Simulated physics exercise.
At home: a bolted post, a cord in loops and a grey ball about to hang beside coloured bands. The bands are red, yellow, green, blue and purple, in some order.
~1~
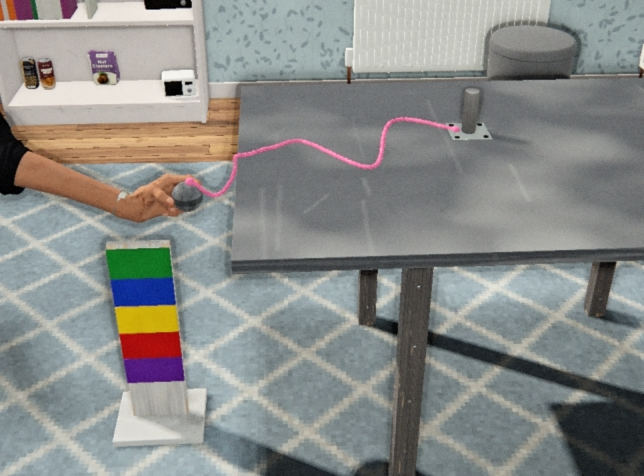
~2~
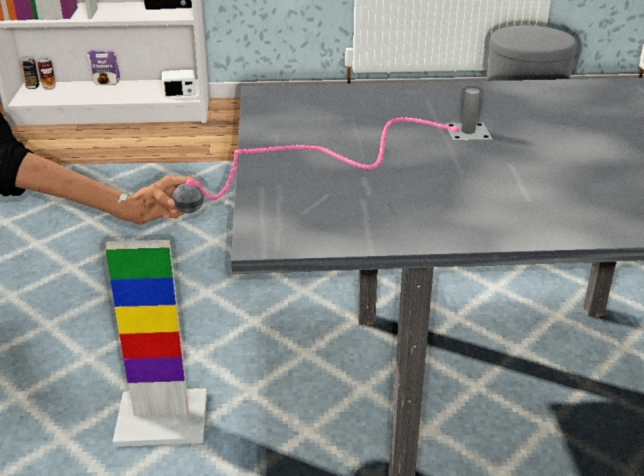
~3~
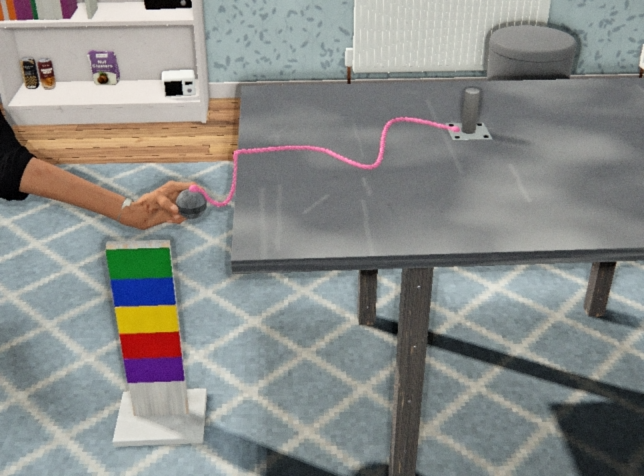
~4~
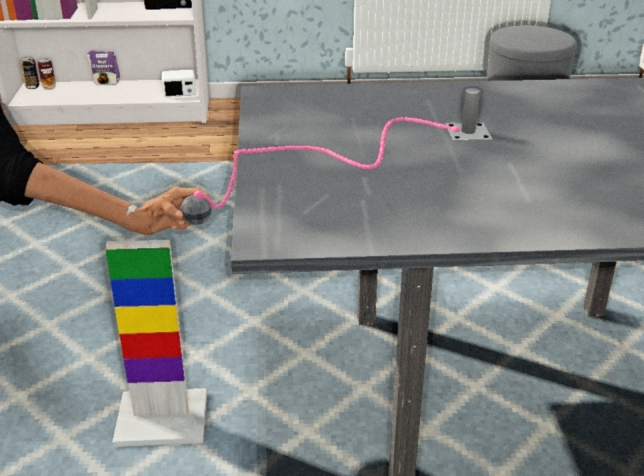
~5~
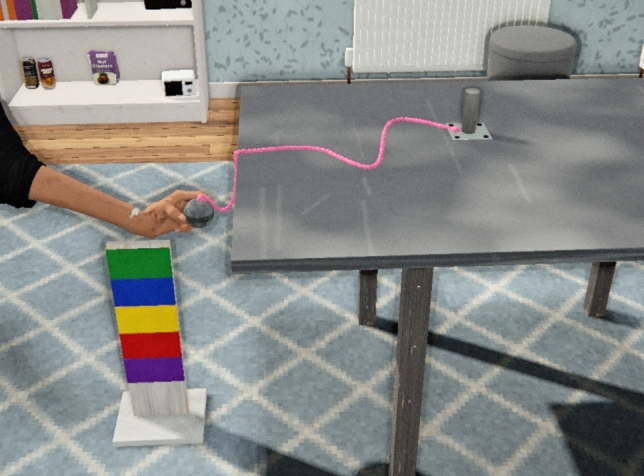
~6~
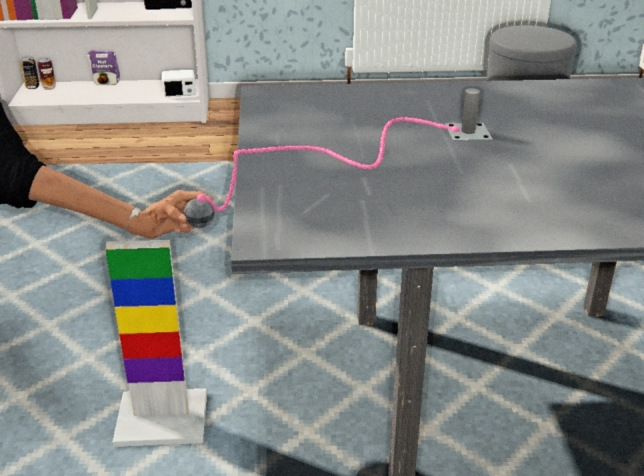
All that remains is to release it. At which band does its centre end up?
The red one.
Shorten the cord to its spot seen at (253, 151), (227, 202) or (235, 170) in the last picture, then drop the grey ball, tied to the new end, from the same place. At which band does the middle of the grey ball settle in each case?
It would be green; yellow; blue.
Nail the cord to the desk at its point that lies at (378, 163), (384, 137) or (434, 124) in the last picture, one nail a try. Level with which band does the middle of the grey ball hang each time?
In that order: Blue; yellow; red.
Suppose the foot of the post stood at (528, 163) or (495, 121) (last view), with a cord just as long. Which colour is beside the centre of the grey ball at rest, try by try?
It would be yellow; yellow.
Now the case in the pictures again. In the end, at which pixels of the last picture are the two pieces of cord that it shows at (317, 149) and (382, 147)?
The first at (238, 180), the second at (327, 147).
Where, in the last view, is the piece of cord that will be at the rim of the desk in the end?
It lies at about (335, 155).
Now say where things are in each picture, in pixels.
The first frame shows grey ball (187, 197); green (139, 265); blue (143, 293); yellow (147, 320); red (151, 346); purple (154, 371).
The second frame shows grey ball (188, 198); cord through (425, 122) (383, 137) (367, 168) (301, 147) (235, 164).
The third frame shows grey ball (191, 204).
The fourth frame shows grey ball (196, 210); cord through (425, 122) (383, 137) (367, 168) (301, 148) (236, 166).
The fifth frame shows grey ball (199, 213).
The sixth frame shows grey ball (199, 213); cord through (425, 122) (383, 137) (367, 168) (301, 148) (236, 166).
Soon after, ball near (250, 322); level with red.
After that, ball near (246, 331); level with red.
In the end, ball near (249, 334); level with red. The cord holds its middle at red.
